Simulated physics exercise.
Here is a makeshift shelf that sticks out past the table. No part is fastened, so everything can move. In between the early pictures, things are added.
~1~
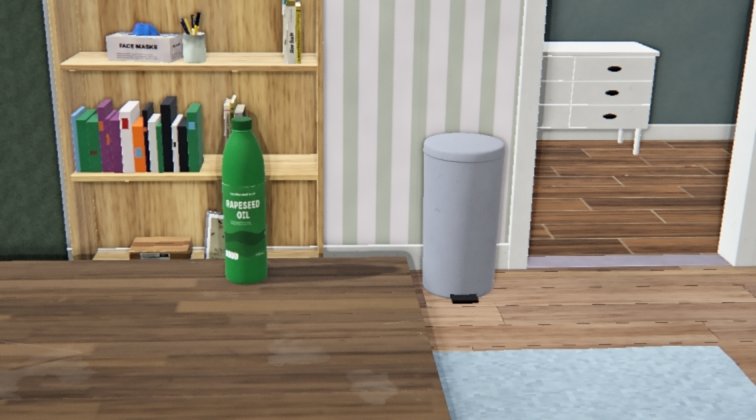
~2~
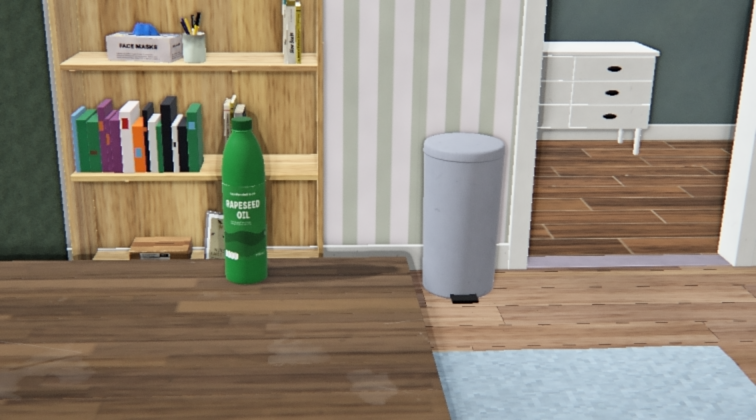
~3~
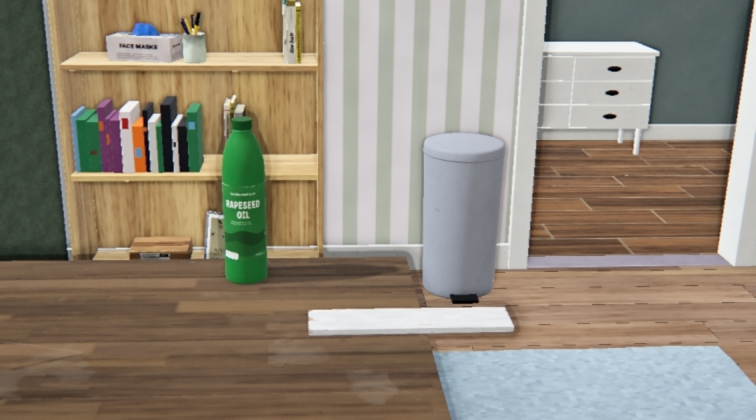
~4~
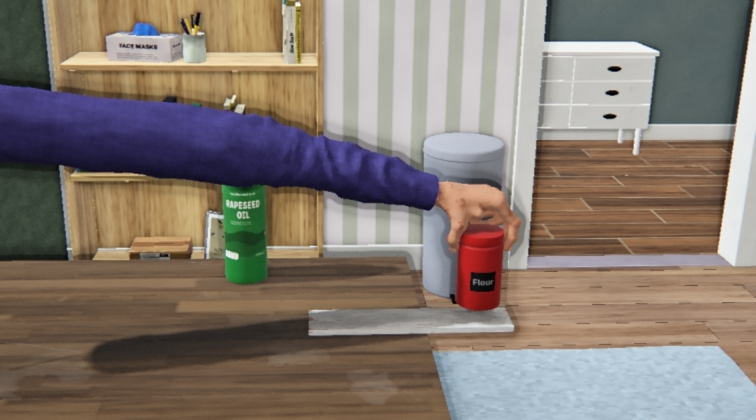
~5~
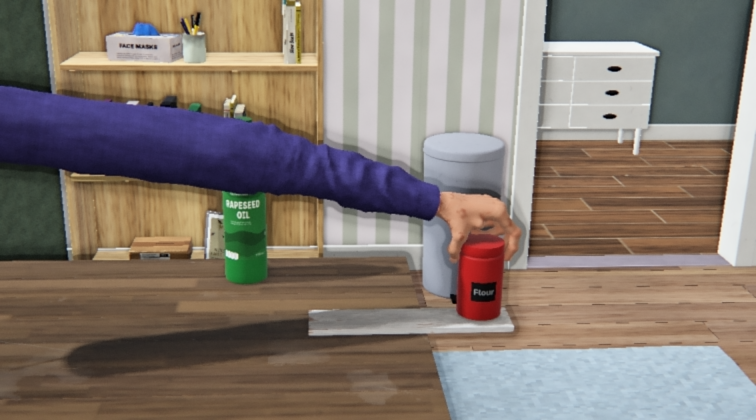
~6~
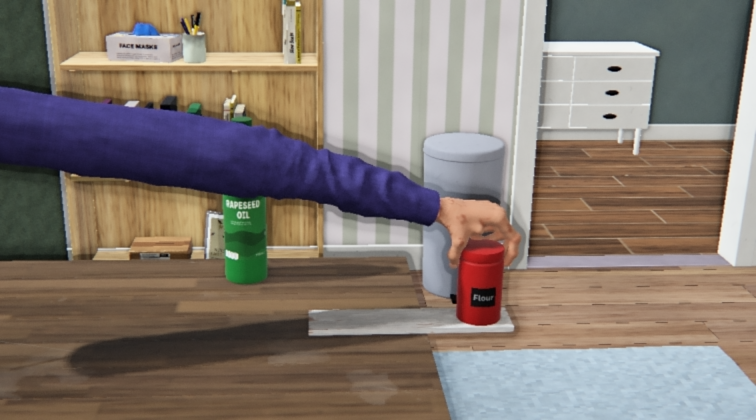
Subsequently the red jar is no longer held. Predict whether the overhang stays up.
It drops off the end.
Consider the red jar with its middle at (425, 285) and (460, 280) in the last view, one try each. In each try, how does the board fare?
The first time it does not fall; the second time it drops.
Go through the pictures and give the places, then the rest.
In the first frame, the last thing is not in view yet.
In the second frame, the last thing is not in view yet.
In the third frame, the last thing is not in view yet; white board (410, 321).
The fourth frame shows on its way; red jar (480, 267); white board (410, 321).
The fifth frame shows on its way; red jar (480, 277); white board (410, 321).
The sixth frame shows in place under the hand; red jar (480, 282); white board (410, 321).
Then, 0.40 s after the last picture, red jar now down on the floor or falling; white board on its side.
Then, 0.50 s after the last picture, white board now down on the floor or falling.
Then, 0.60 s after the last picture, things are still on the move.
Then, 0.80 s after the last picture, as before.
By the end, down on the floor or falling, red jar and white board; green bottle in place. The board goes over.
